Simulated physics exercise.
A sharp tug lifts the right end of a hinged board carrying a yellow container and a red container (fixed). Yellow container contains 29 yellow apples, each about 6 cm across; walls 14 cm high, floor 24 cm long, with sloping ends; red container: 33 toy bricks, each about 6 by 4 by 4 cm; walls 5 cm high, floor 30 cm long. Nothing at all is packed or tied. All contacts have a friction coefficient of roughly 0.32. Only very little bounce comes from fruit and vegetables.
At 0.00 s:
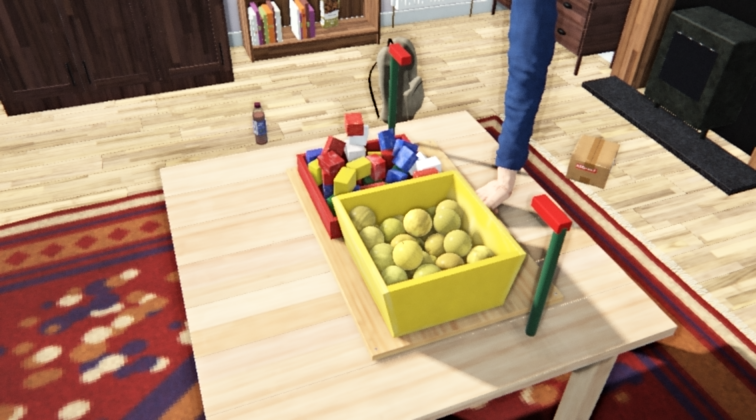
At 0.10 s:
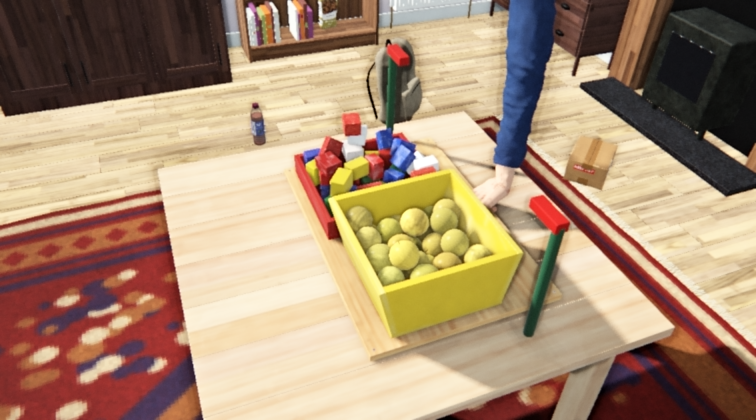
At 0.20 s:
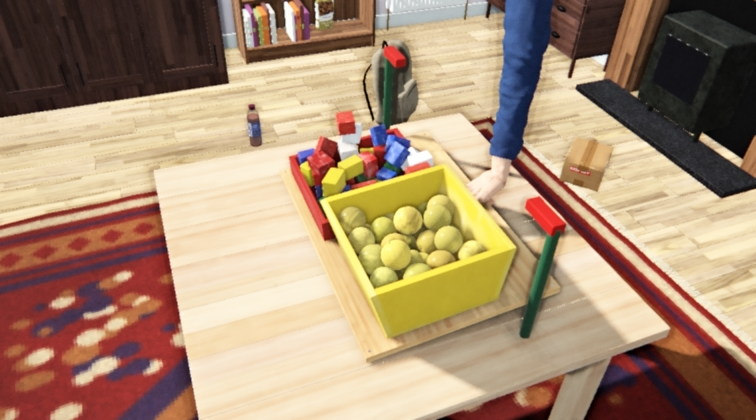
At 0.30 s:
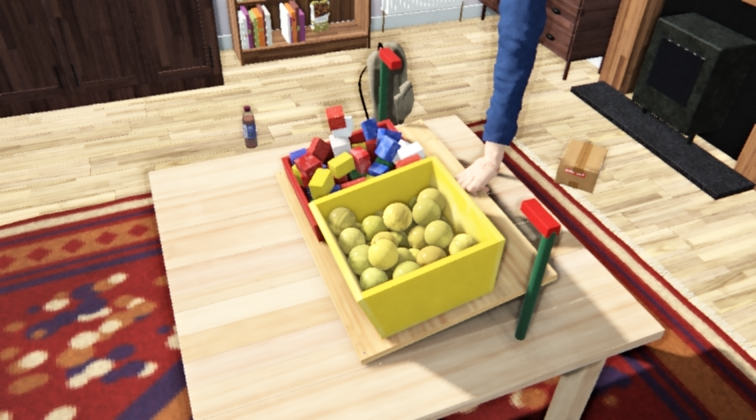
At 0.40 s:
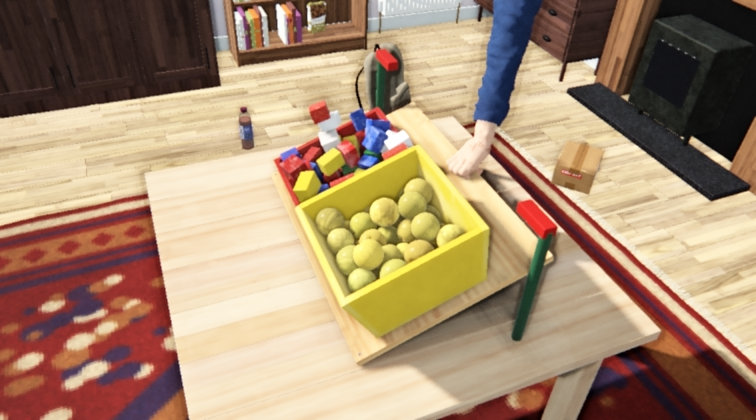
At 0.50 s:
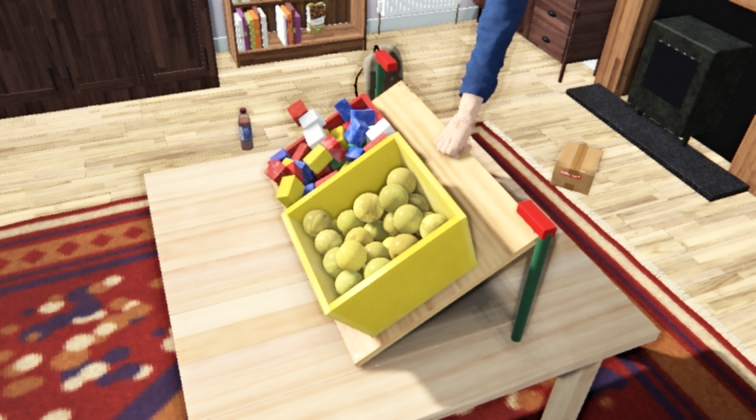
The footage shows a hand lifting the right side of a wooden board on a table, steadily tilting a yellow container of round yellow fruit and a red container of colourful toy bricks toward the left.
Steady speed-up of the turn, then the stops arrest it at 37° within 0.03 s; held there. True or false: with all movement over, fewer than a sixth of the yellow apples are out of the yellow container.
True.
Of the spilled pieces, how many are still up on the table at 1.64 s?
The count is about 12.
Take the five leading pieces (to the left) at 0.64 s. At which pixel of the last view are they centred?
At about (273, 218).
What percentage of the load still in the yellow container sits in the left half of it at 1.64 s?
I'd put it at around 80 percent.
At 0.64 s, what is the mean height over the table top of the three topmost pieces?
About 26 cm up, on average.
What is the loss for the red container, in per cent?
Red container: 35% lost.
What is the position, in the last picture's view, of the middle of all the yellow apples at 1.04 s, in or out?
In the last picture they centre on about (349, 245).
After 0.54 s, the board meets the red stops.
After 0.64 s, tilt 37°; yellow container 29 in, 0 out and red container 28 in, 5 out.
After 0.78 s, tilt 37°; yellow container 29 in, 0 out and red container 27 in, 6 out.
After 1.04 s, tilt 37°; yellow container 29 in, 0 out and red container 23 in, 10 out.
Final count (at 1.64 s), yellow container 28 in, 1 out and red container 22 in, 11 out. Asked share, 1 of 29, 3 per cent.
